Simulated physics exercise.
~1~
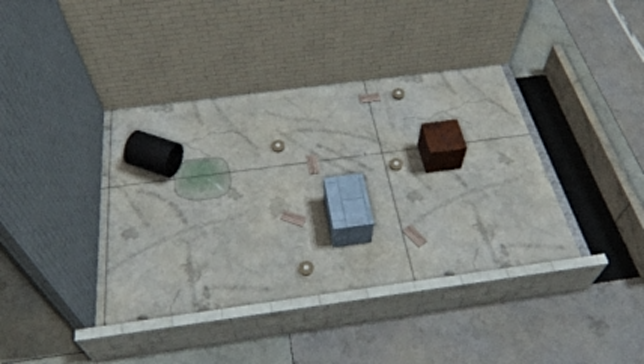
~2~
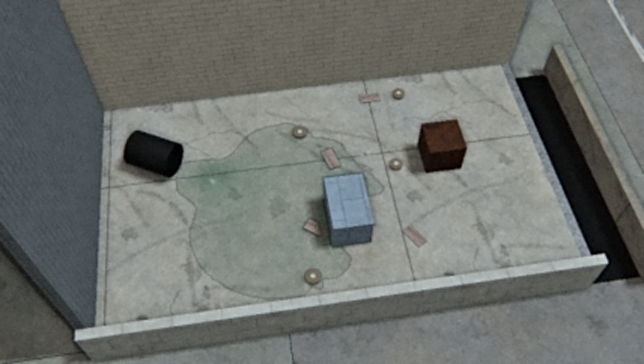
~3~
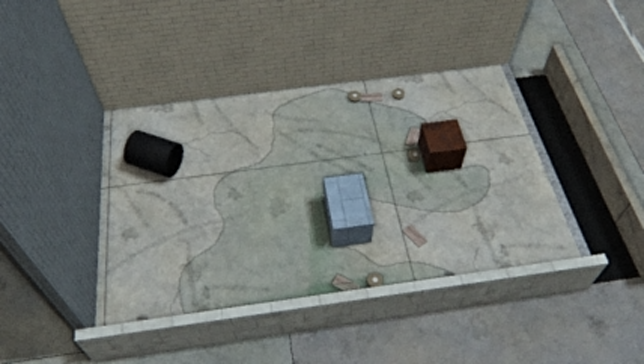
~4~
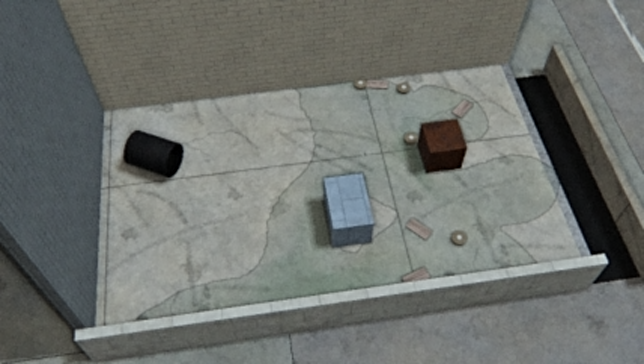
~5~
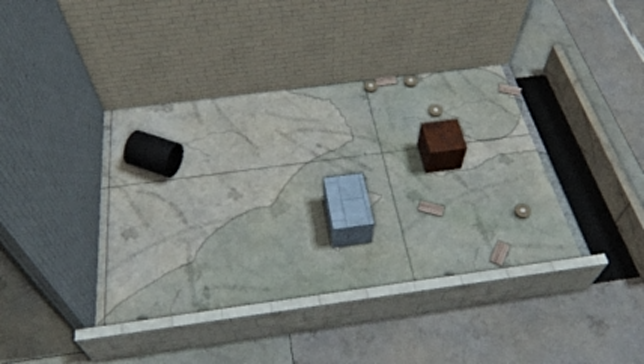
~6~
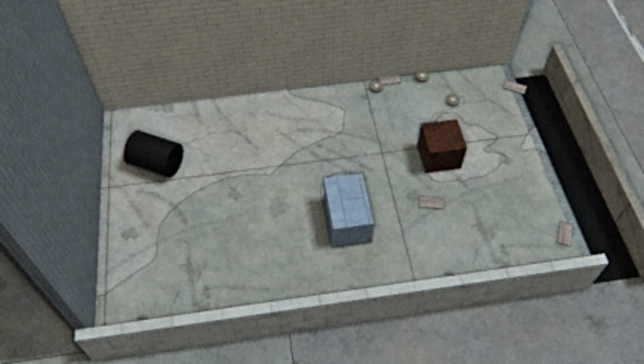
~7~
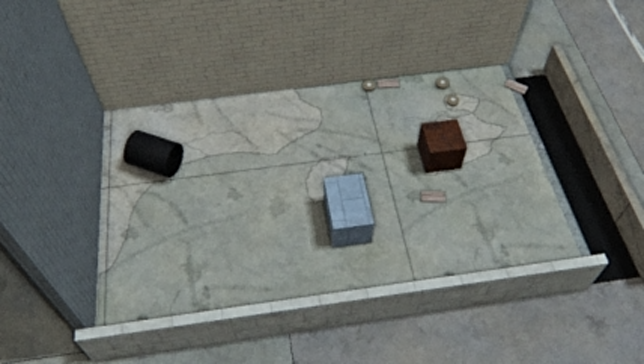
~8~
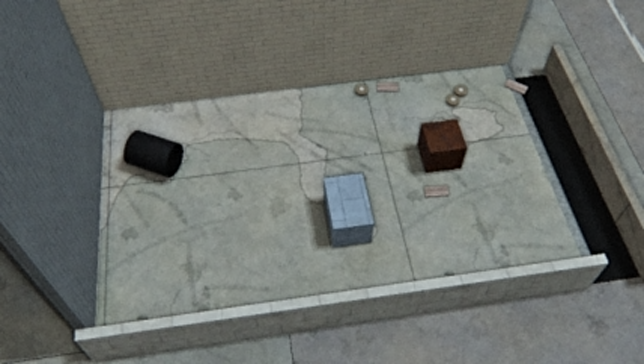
In a walled wash-down room with a pale floor, a small greenish puddle lies beside a black cylinder, with a blue-grey block and a brown box farther right. The water spreads quickly to the right around the block, nudging small boards and round lids along. It reaches the brown box and the right side, carrying several pieces with it. One lid and one board drift out of sight at the lower right, while others gather near the back wall. Finally water covers most of the floor, leaving pale patches, and the remaining pieces barely shift as the block, box and cylinder stay put.
